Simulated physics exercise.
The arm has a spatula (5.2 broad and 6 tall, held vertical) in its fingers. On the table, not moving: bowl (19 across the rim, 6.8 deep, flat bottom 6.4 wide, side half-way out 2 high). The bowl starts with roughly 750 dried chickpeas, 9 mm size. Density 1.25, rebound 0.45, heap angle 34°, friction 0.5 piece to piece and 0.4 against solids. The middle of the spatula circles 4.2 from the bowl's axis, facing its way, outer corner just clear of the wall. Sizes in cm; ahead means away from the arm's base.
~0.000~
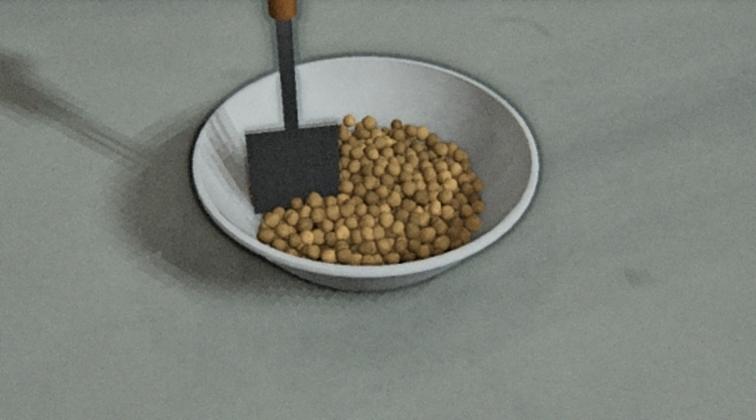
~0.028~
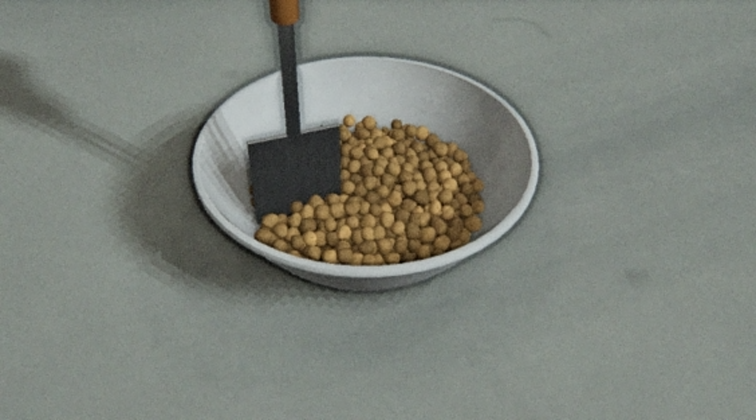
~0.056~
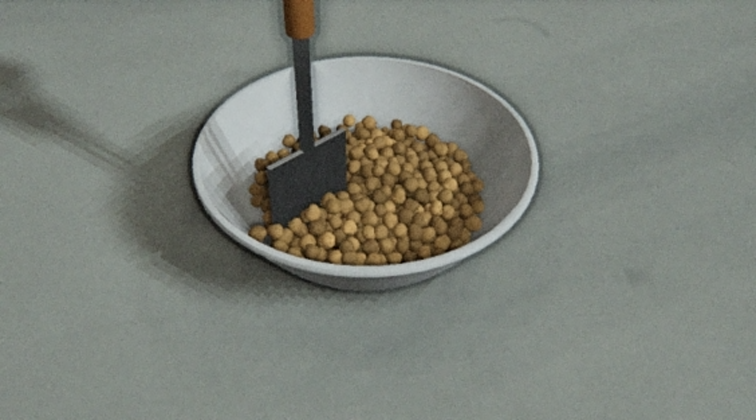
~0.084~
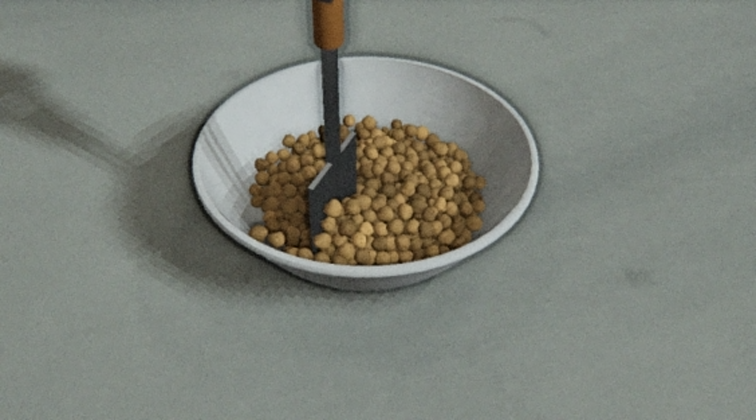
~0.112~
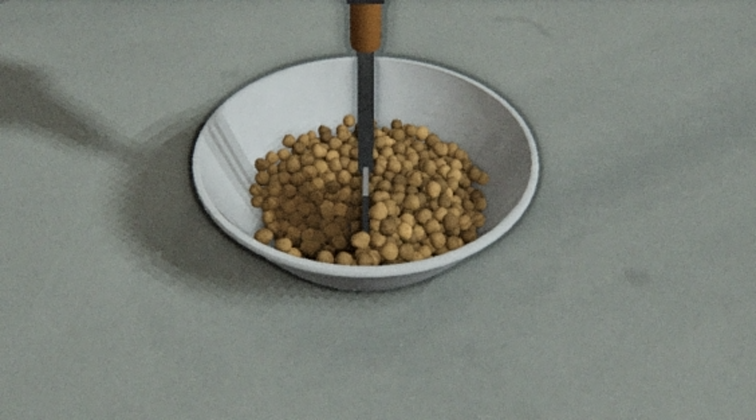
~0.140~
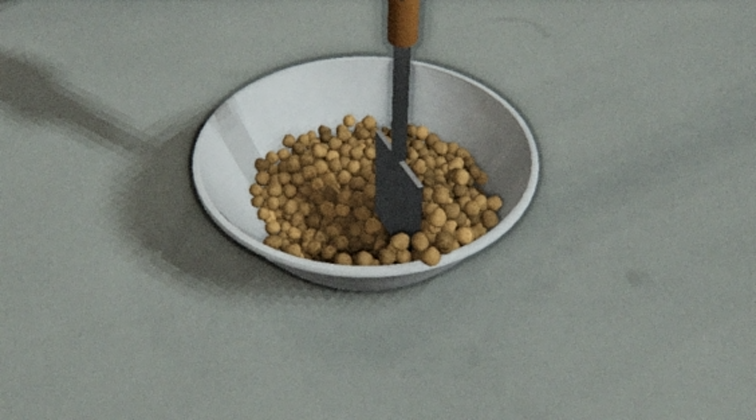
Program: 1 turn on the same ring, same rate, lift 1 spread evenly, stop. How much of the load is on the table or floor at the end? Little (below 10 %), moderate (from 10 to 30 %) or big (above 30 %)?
Answer: Moderate; from 10 to 30 % of the dried chickpeas finish on the table or floor.
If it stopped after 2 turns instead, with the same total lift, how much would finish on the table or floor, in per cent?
It would be near 25 per cent.
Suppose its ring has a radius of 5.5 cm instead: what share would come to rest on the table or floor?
In that case some 0 per cent.
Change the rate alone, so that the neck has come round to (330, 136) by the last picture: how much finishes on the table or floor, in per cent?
About 5 per cent.
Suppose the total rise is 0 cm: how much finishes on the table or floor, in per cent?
Some 25 per cent.
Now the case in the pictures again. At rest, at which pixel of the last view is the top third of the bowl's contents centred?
Near (328, 206).
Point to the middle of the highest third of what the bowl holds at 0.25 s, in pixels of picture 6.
Around (429, 130).
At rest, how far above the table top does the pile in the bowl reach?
About 6.0 cm.
By 0.25 s, 199° round, highest piece 10 above the table; 704 in the bowl, 2 on the table or floor, 45 in flight or on the tool.
By 0.36 s, 295° round, highest piece 9 above the table; 646 in the bowl, 48 on the table or floor, 57 in flight or on the tool.
By 0.62 s, 0° round, highest piece 5 above the table; 604 in the bowl, 146 on the table or floor, 1 in flight or on the tool.
By 1.32 s, 0° round, highest piece 5 above the table; 604 in the bowl, 147 on the table or floor.
Final count, 604 in the bowl, 147 on the table or floor. That is 20 % on the table or floor.
